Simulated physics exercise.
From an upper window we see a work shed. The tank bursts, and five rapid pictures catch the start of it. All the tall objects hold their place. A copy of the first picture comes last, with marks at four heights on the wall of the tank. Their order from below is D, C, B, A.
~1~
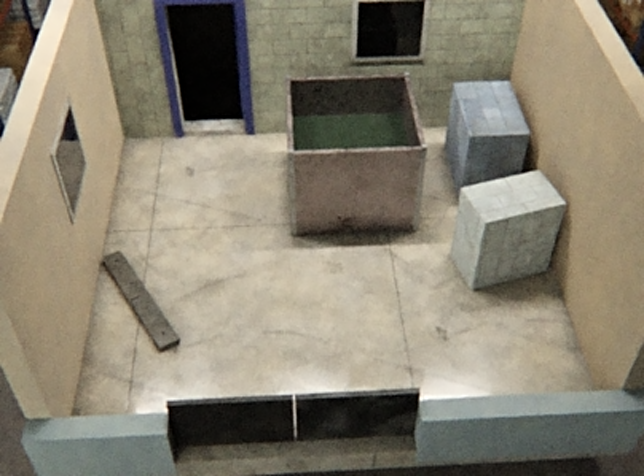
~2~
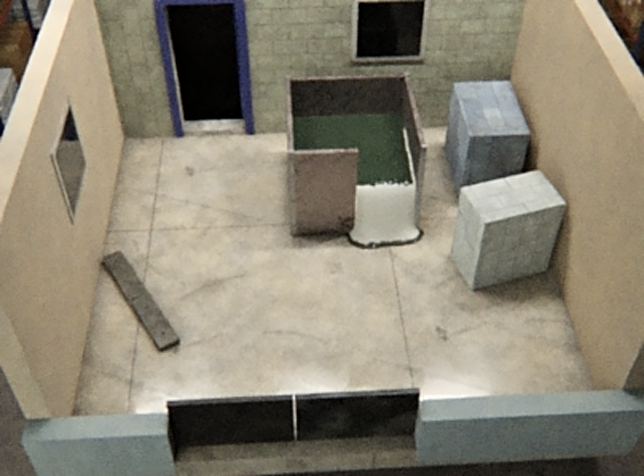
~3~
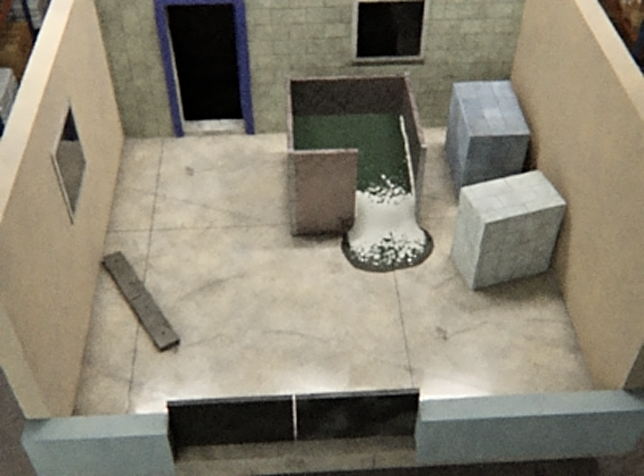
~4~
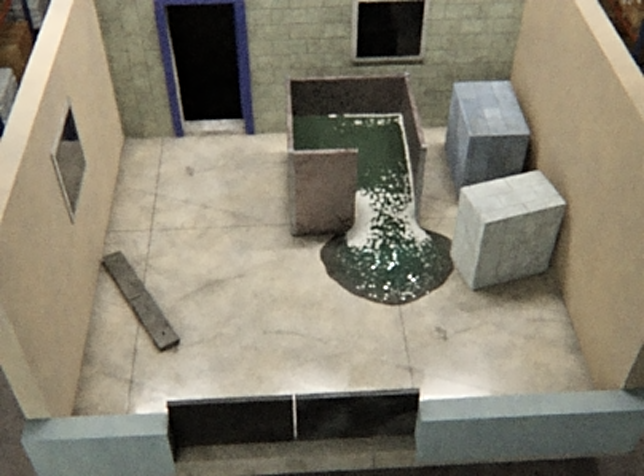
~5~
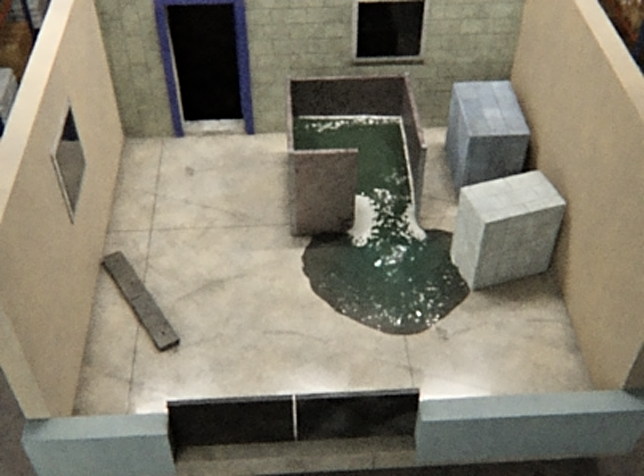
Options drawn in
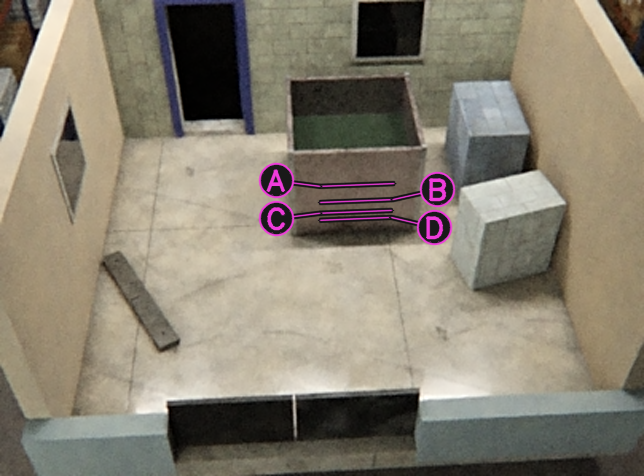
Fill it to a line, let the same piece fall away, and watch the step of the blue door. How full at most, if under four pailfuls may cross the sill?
Choose A.
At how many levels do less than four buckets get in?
All of them.
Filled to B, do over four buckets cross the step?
No, not at all.
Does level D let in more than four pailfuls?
No.
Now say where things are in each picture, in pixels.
Water in the tank at rest, its middle at (351, 149); foot of the blue doorway at (215, 135); shut gate at (294, 403).
Water covers 1 % of the ground and shows as far out as (416, 235).
Water covers 3 % of the ground and shows as far out as (368, 265).
Water covers 6 % of the ground and shows as far out as (403, 297).
Water covers 10 % of the ground and shows as far out as (418, 325).
On the marked copy, A at (357, 184); B at (356, 201); C at (356, 211); D at (355, 218); from the bottom up D, C, B, A.
Choosing A, a splash gets over, under a bucket.
Choosing B, nothing gets over.
Choosing C, nothing gets over.
Choosing D, nothing gets over.
